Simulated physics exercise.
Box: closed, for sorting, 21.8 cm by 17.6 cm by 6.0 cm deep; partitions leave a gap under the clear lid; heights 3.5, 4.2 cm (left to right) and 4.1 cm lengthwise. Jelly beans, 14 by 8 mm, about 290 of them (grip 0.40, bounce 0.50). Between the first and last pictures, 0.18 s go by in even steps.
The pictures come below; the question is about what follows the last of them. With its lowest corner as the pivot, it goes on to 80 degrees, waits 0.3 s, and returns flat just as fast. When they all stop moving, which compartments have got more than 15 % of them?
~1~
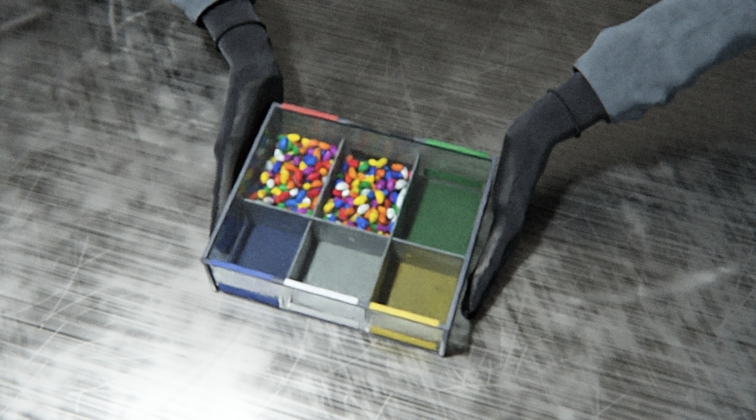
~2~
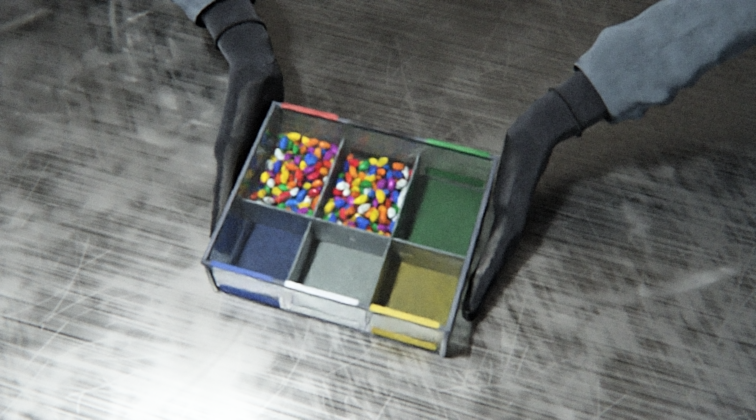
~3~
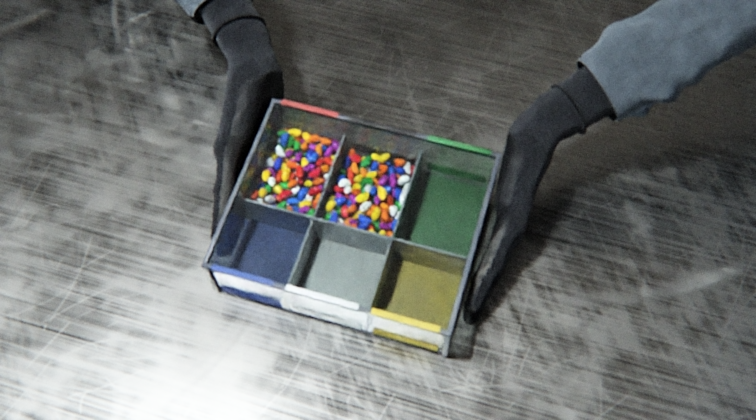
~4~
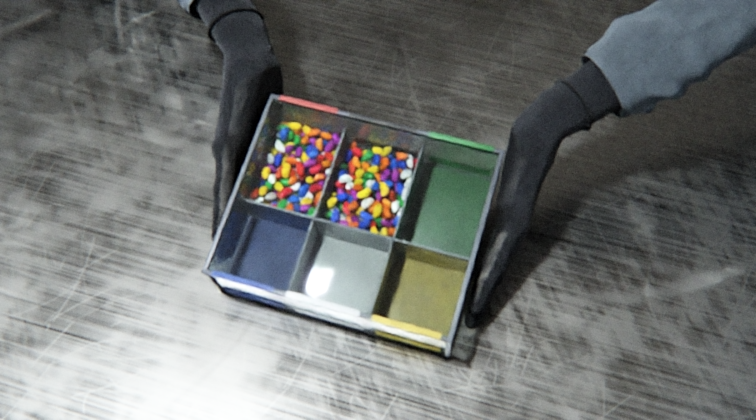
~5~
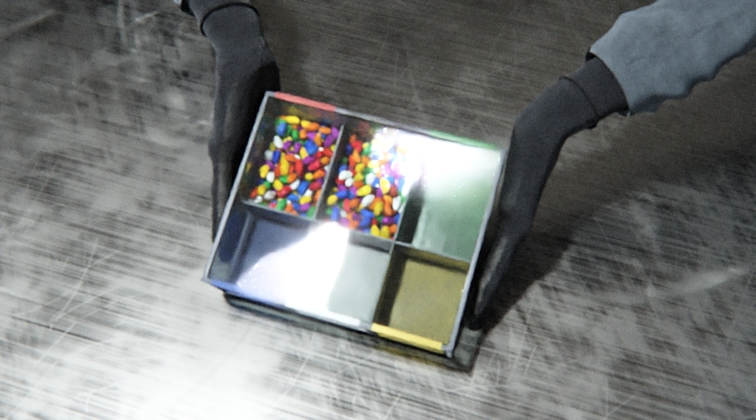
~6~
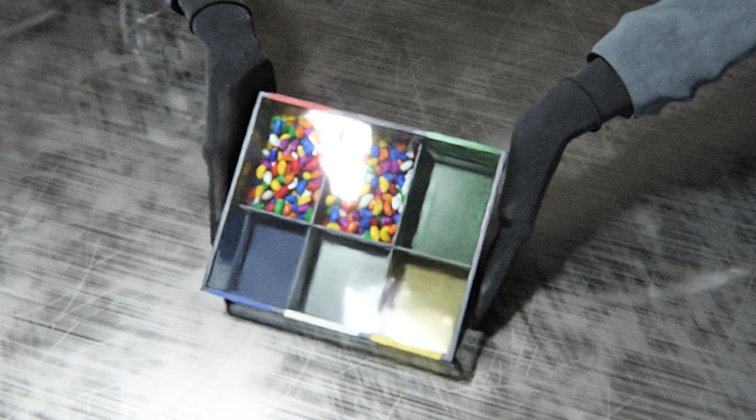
Result: Red: Qualifies; blue: Qualifies; green: Does not qualify; yellow: Does not qualify; white: Qualifies; black: Qualifies.
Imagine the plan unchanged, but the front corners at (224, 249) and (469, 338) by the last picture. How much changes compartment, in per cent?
Some 45 %.
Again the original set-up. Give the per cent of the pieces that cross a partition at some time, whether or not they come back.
Roughly 50 %.
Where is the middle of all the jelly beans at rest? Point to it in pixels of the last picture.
I'd put it at about (318, 229).
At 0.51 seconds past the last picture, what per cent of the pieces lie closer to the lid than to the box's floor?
Close to 50 in a hundred.
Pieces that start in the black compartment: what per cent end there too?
Fraction kept: Approx. 50 %.
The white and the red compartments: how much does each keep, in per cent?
In white it's 20, in red it's 30.
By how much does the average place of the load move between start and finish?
It shifts some 6.0 cm.
Then, 0.51 s after the last picture, tilt 80 degrees; red 45 %, blue 10 %, white 15 %, black 25 %.
Then, 0.85 s after the last picture, tilt 45 degrees; red 30 %, blue 25 %, white 20 %, black 20 %.
Then, 1.28 s after the last picture, tilt 0 degrees; red 30 %, blue 25 %, white 20 %, black 20 %.
In the end, red 30 %, blue 25 %, green 0 %, yellow 0 %, white 20 %, black 20 %.
